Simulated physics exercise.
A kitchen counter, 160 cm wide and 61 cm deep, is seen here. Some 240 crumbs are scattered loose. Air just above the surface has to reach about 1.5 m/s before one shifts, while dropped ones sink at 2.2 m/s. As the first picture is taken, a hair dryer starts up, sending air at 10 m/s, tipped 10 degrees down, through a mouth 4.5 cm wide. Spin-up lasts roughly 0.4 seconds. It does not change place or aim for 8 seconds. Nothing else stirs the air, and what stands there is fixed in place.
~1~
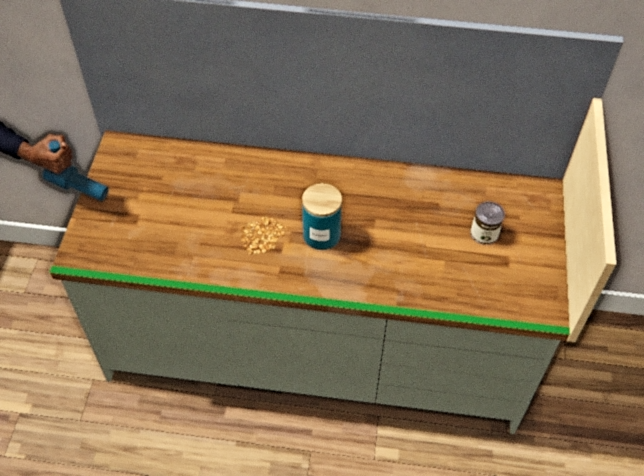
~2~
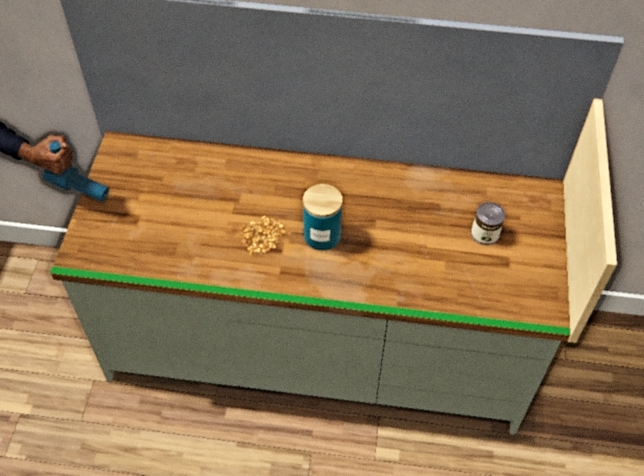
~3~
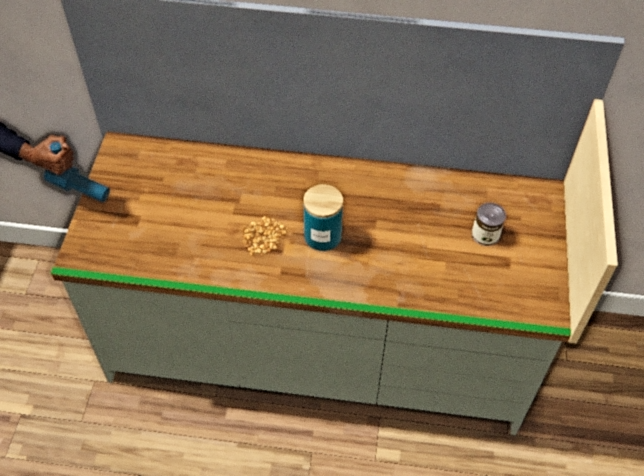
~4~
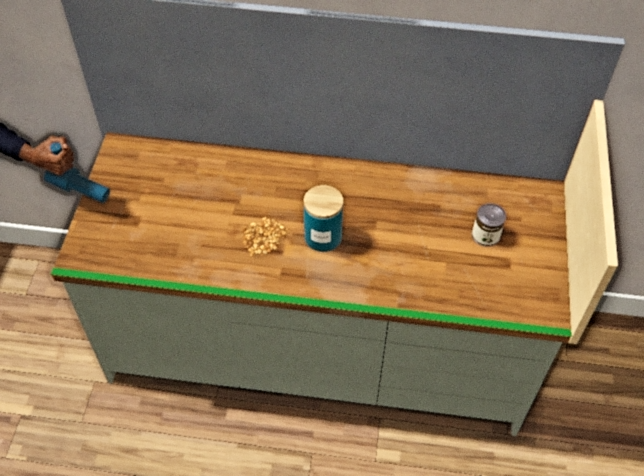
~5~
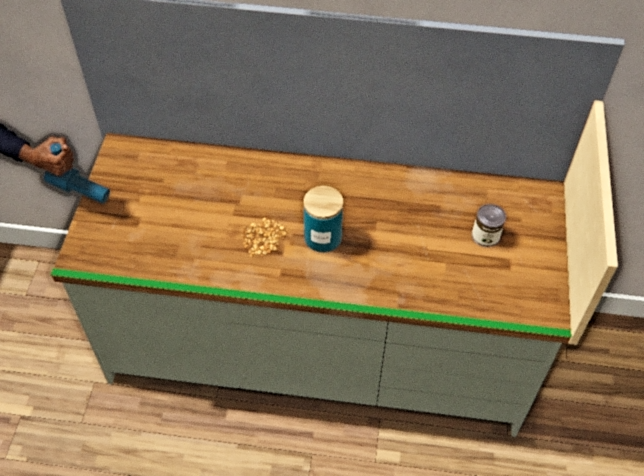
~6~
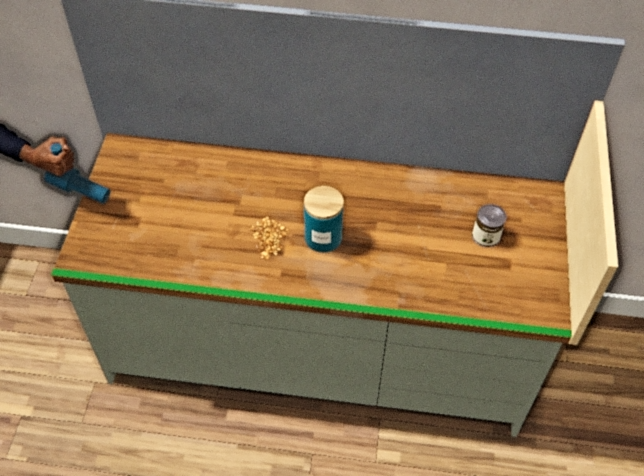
Crumbs on the wooden counter lie still, then some shift slightly right toward the teal jar.
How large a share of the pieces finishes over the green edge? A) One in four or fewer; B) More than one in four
Answer: A.
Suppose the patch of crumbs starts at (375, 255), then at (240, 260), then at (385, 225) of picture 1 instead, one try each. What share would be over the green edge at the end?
Roughly 0 %, then 90 %, then 0 %.
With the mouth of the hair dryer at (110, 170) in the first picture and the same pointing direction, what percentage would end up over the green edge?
90 %.
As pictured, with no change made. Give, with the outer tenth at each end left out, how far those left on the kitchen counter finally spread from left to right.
Looks like some 80 cm to me.
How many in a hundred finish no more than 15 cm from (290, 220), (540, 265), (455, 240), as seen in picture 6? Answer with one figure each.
30 %, 30 %, 0 %.
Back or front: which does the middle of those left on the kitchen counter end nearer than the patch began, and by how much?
It has shifted to the far side, by around 10 cm.
Then, 1.2 s after the last picture the count stands so, 2 % are over the green edge; the middle of those still in play is near (321, 219).
Then, 2.2 s after the last picture the count stands so, 2 % are over the green edge; the middle of those still in play is near (321, 219).
Then, 4.0 s after the last picture the count stands so, 2 % are over the green edge; the middle of those still in play is near (325, 215).
Then, 7.6 s after the last picture, at the end, 2 % are over the green edge; the middle of those still in play is near (342, 203).
